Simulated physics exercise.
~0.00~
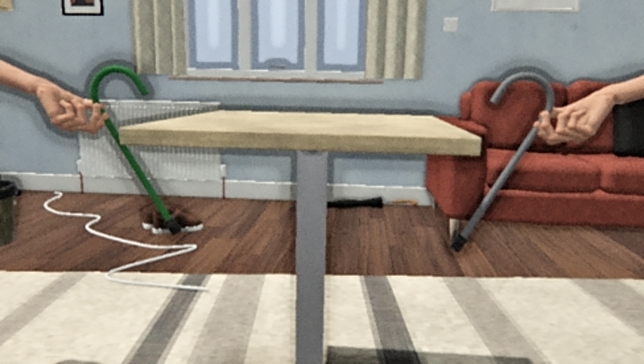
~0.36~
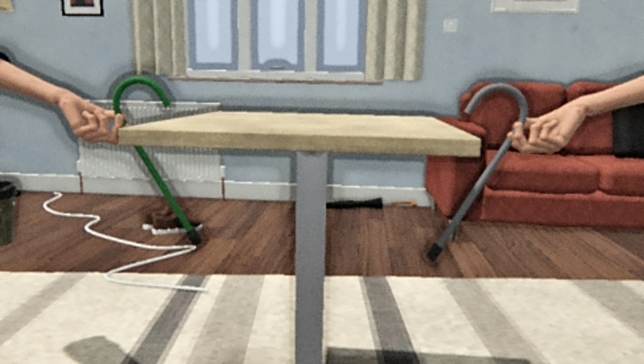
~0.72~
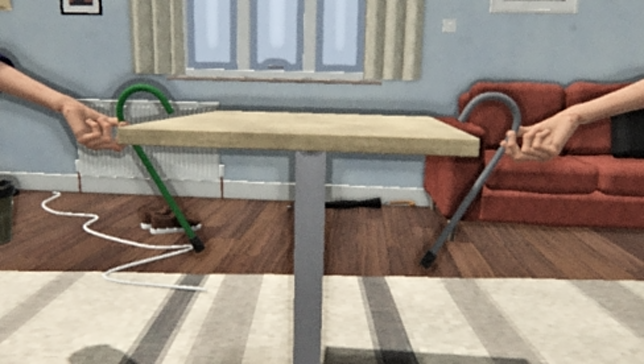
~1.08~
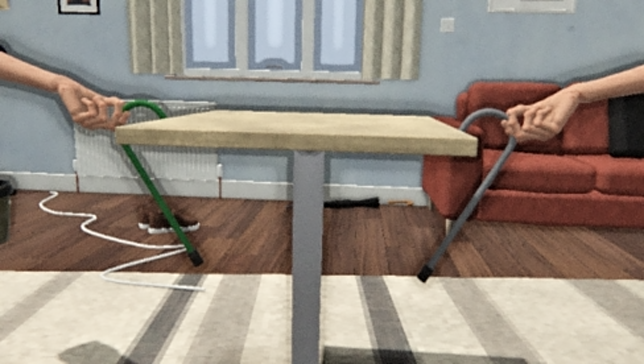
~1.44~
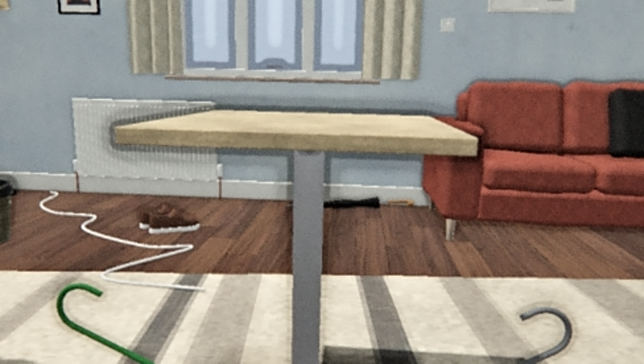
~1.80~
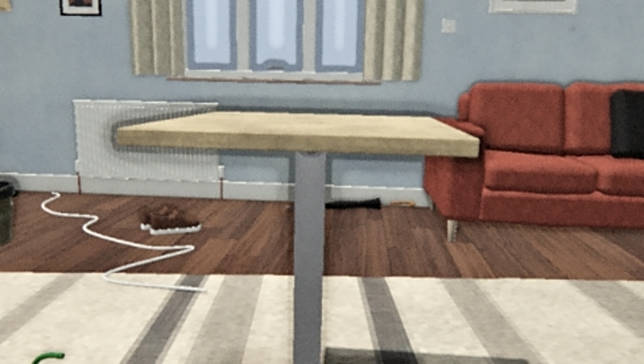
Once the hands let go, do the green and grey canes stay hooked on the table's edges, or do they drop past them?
Both canes drop. The green one falls past the left edge and the grey one falls past the right edge.
